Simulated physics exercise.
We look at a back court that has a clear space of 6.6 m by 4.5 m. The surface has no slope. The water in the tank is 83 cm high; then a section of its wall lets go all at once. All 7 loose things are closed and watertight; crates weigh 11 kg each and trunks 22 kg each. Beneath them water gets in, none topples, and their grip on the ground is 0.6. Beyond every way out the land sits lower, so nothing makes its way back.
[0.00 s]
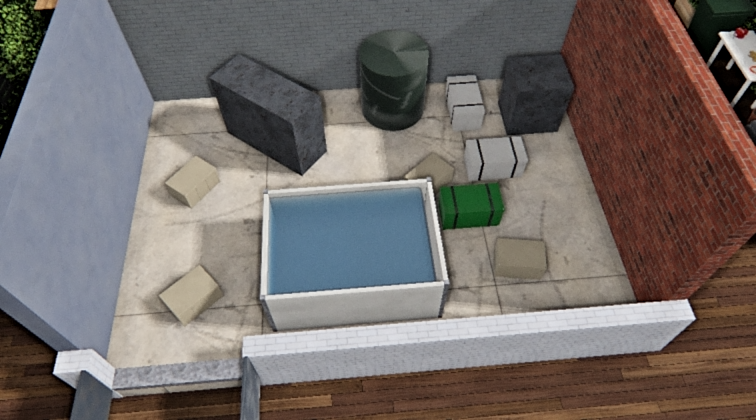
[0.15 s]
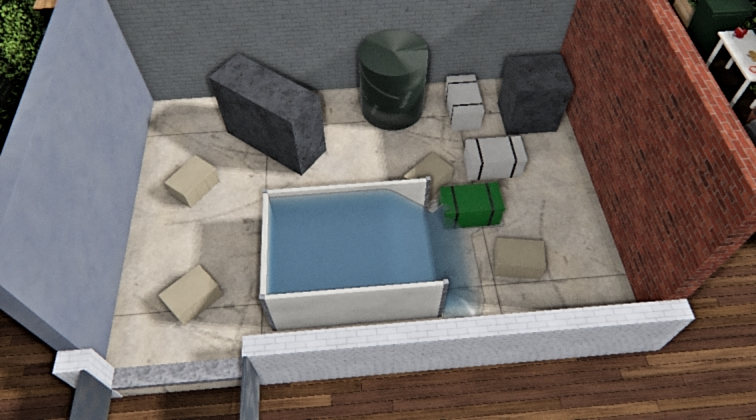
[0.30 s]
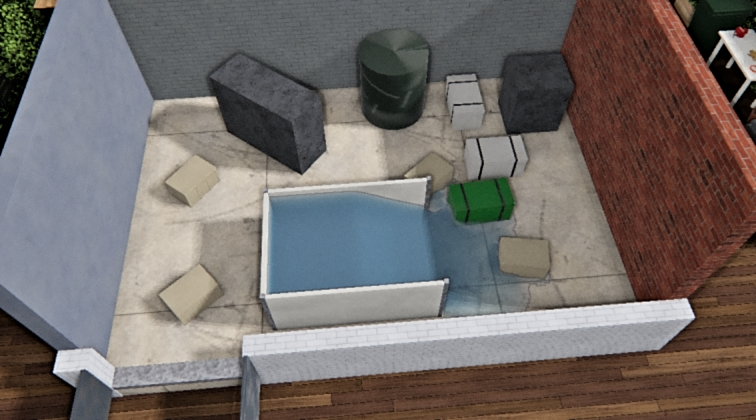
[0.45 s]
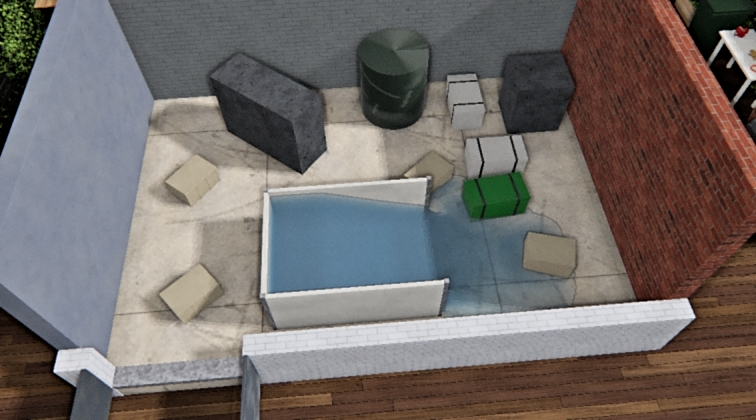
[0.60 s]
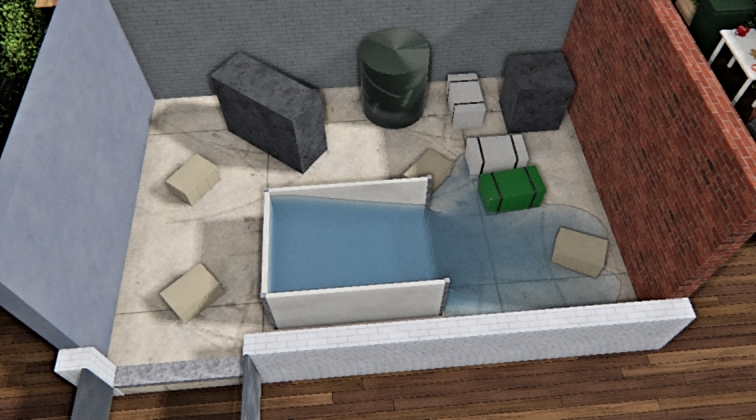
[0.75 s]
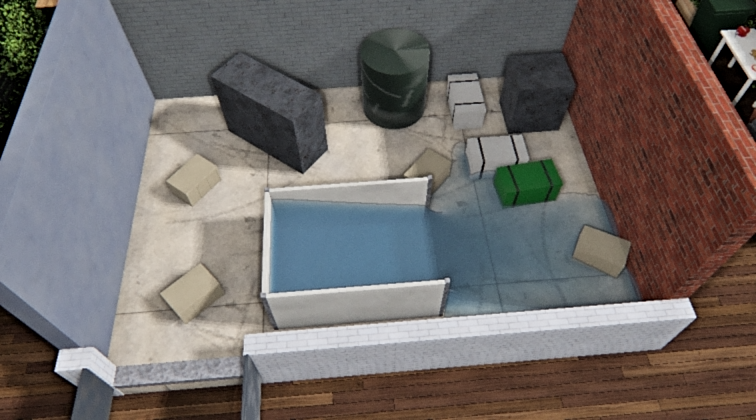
Water pours out of the open right side of a white-walled tank and spreads across the courtyard floor, pushing a green trunk and then a beige box toward the red brick wall while the dark blocks and barrel stay still.
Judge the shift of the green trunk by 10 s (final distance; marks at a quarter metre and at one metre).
The way I see it, it gets displaced a long stretch.
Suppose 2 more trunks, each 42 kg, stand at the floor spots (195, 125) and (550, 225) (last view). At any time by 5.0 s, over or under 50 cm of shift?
So it goes behind the line, then across the line.
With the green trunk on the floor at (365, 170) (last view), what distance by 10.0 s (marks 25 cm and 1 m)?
Observed: Object goes well off.
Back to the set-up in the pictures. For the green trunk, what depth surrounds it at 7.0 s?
11 cm or so.
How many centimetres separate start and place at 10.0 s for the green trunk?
I'd say close to 140 centimetres.
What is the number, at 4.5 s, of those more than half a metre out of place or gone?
4.
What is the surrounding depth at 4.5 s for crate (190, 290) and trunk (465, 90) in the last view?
Some 0 cm at the first, some 23 cm at the second.
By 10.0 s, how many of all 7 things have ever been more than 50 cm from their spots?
That comes to 6.
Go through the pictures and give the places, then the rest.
The first frame shows the green trunk at (472, 198), on the bottom; 2.9 m2 under water; 0 of 7 have shifted.
The second frame shows the green trunk at (472, 198) rests on the ground; 3.8 m2 under water; 0 of 7 have shifted.
The third frame shows the green trunk at (482, 194) rests on the ground, 15 cm from its start; 4.8 m2 under water; 1 of 7 have shifted.
The fourth frame shows the green trunk at (497, 189) rests on the ground, 37 cm from its start; 6.1 m2 under water; 2 of 7 have shifted.
The fifth frame shows the green trunk at (513, 182), on the bottom, 62 cm from its start; water covers 7.5 m2; 2 of 7 have shifted.
The sixth frame shows the green trunk at (530, 176) rests on the ground, 88 cm from its start; 8.7 m2 under water; 3 of 7 have shifted.
After 2.0 s the green trunk is near (556, 117), 1.8 m from its start, afloat; 0 of 7 are out; 2 afloat.
After 4.5 s the green trunk is near (418, 136), 1.2 m from its start, afloat; 0 of 7 are out; 5 afloat.
After 7.0 s the green trunk is near (373, 184), 1.4 m from its start, afloat; 0 of 7 are out; 6 afloat.
After 10.0 s the green trunk is near (373, 185), 1.4 m from its start, afloat; 0 of 7 are out; 7 afloat.
